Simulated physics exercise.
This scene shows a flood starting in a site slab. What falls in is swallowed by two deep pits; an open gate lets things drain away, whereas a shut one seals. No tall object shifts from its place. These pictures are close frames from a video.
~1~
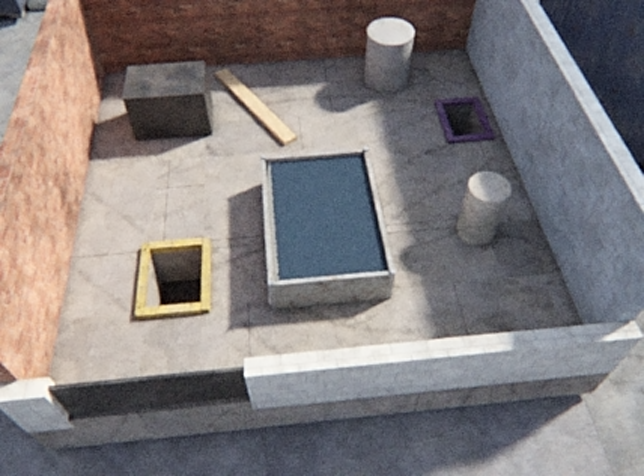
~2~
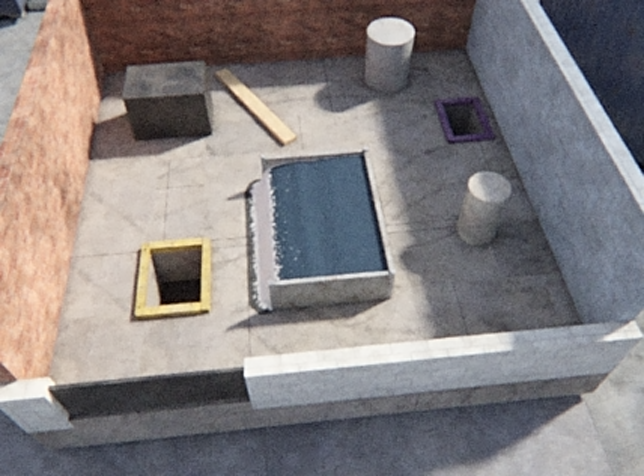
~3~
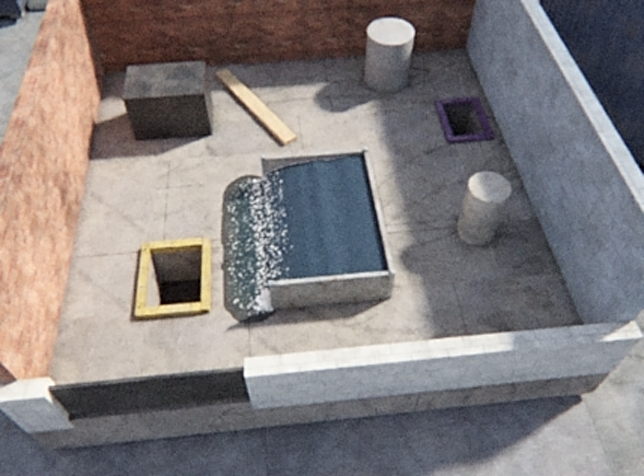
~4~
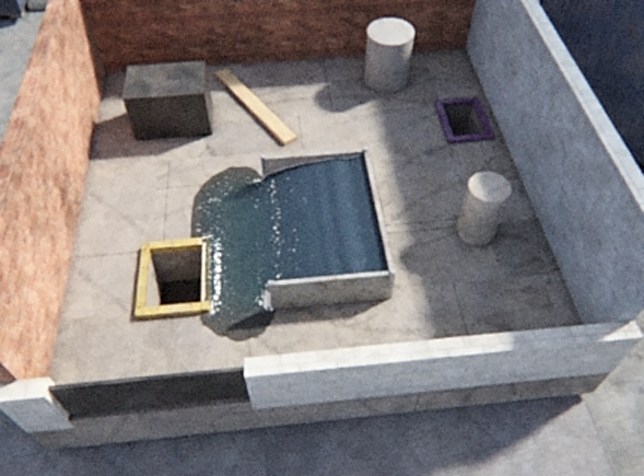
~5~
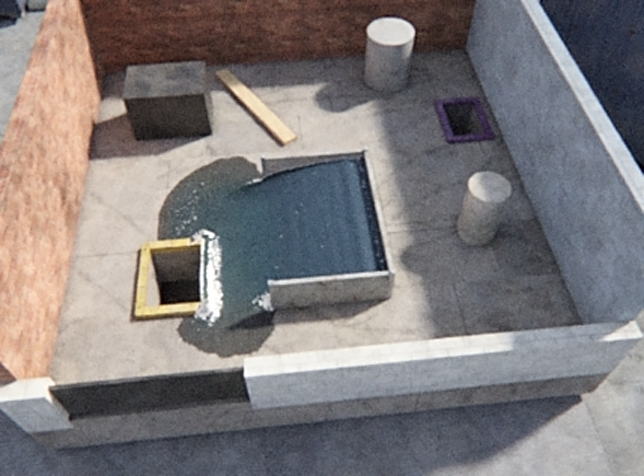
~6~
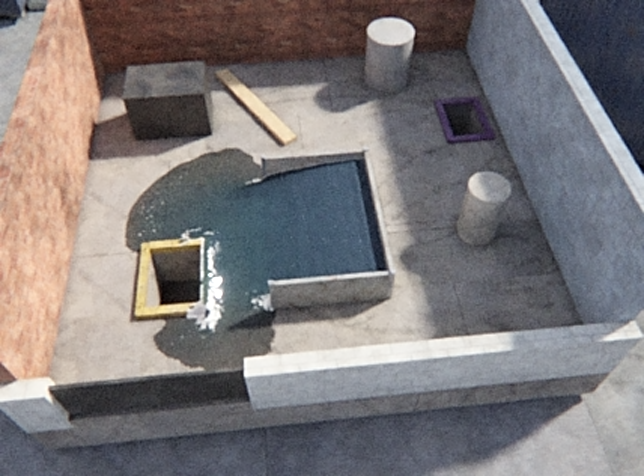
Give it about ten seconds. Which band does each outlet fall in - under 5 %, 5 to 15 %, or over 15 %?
Bands: The gate is in the under 5 % band; the yellow pit is in the over 15 % band; the purple pit is in the under 5 % band.
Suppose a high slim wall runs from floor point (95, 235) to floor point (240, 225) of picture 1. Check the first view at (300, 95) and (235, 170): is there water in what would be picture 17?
Spared, then submerged.
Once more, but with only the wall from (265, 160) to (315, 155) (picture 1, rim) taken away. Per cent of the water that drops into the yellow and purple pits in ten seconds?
Estimates in per cent: Yellow 0, purple 4.
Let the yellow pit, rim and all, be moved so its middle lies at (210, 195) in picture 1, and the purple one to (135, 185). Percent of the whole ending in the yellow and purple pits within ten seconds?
For yellow, 14 in a hundred; for purple, 4 in a hundred.
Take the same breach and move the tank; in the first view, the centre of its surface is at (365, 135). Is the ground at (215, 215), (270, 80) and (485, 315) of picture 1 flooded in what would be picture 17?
Spot one wetted, spot two wetted, spot three unwetted.
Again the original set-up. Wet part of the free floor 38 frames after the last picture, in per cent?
Close to 55 in a hundred, I think.
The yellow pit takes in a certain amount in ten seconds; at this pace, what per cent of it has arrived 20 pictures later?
It works out at roughly 95 percent of the ten-second total.
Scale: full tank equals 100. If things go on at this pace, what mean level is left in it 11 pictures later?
About 28 %.
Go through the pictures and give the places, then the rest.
In the first picture, still water in the water tank at (323, 214).
In the second picture, the front is at (255, 185), out from the gap at (271, 232).
In the third picture, the front is at (244, 317), out from the gap at (271, 234).
In the fourth picture, the front is at (219, 177), out from the gap at (271, 235).
In the fifth picture, water pours out at (271, 235) and has run to (193, 337).
In the sixth picture, the front is at (141, 202), out from the gap at (271, 235).
A moment on, water covers 25 % of the floor; the gate 0 %, the yellow pit 10 %, the purple pit 0 %.
Next, water covers 30 % of the floor; the gate 0 %, the yellow pit 16 %, the purple pit 0 %.
Then, water covers 35 % of the floor; the gate 0 %, the yellow pit 18 %, the purple pit 0 %.
Later, water covers 55 % of the floor; the gate 0 %, the yellow pit 19 %, the purple pit 0 %.
In the end, water covers 75 % of the floor; the gate 0 %, the yellow pit 19 %, the purple pit 0 %.
